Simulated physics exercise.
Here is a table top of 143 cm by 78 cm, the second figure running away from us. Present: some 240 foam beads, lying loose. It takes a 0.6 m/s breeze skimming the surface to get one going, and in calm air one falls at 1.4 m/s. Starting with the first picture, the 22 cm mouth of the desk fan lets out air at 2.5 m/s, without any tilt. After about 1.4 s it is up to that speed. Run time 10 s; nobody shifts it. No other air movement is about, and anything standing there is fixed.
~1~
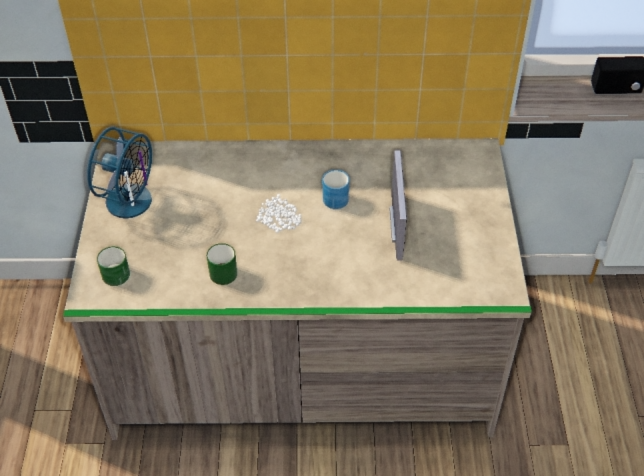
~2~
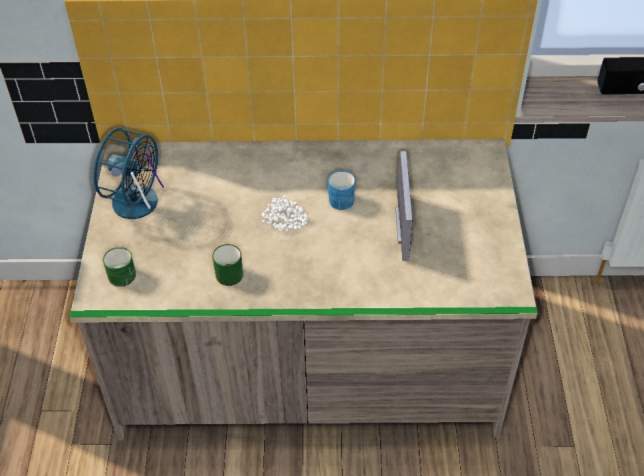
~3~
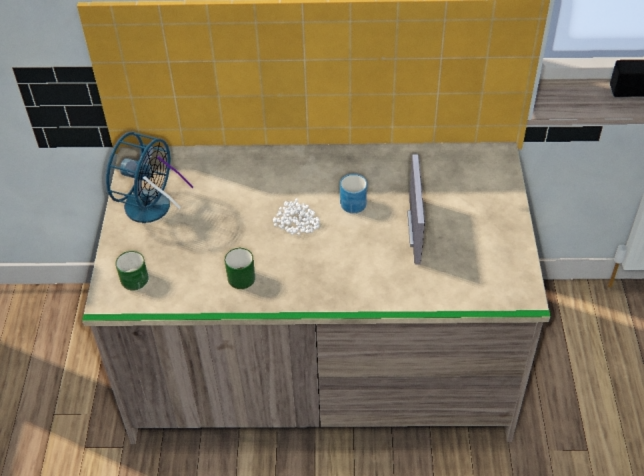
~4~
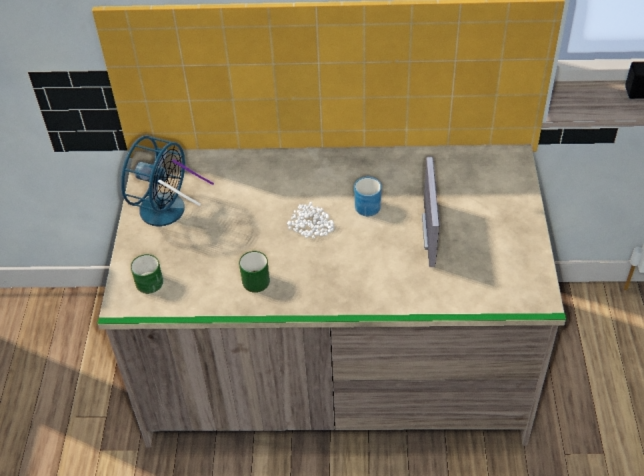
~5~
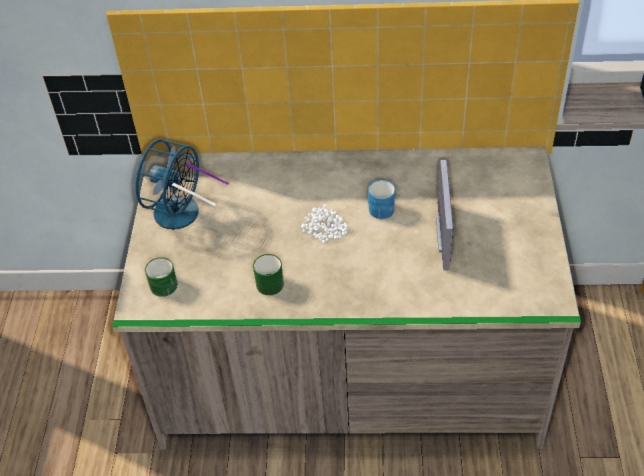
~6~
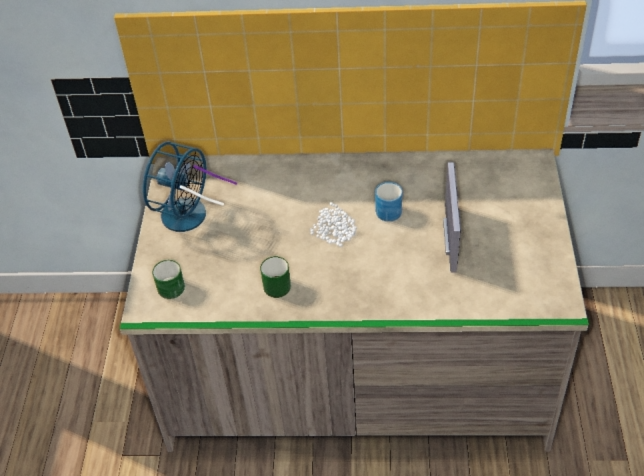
White beads stay piled on the counter, then some shift slightly right, away from the fan.
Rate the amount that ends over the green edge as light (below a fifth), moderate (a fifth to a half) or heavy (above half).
Light.
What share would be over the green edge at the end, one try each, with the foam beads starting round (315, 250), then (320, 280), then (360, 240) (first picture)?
About 100, 100 and 60 in a hundred, in that order.
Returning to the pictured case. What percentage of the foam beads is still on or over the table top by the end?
Roughly 100 in a hundred.
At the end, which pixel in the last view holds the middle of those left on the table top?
The middle is around pixel (346, 154).
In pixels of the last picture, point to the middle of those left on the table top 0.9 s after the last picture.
I'd point to somewhere around (403, 183).
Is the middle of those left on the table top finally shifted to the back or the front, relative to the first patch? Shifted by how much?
I'd say toward the rear end, by something like 35 centimetres.
Then, 0.9 s after the last picture, 99 % are on the move or not yet settled, 1 % are over the green edge; the middle of those still in play is near (403, 183).
Then, 2.1 s after the last picture, 93 % are on the move or not yet settled, 4 % are over the green edge; the middle of those still in play is near (389, 159).
Then, 4.4 s after the last picture, 85 % are on the move or not yet settled, 4 % are over the green edge; the middle of those still in play is near (364, 153).
Then, 8.9 s after the last picture, at the end, 4 % are over the green edge; the middle of those still in play is near (346, 154).
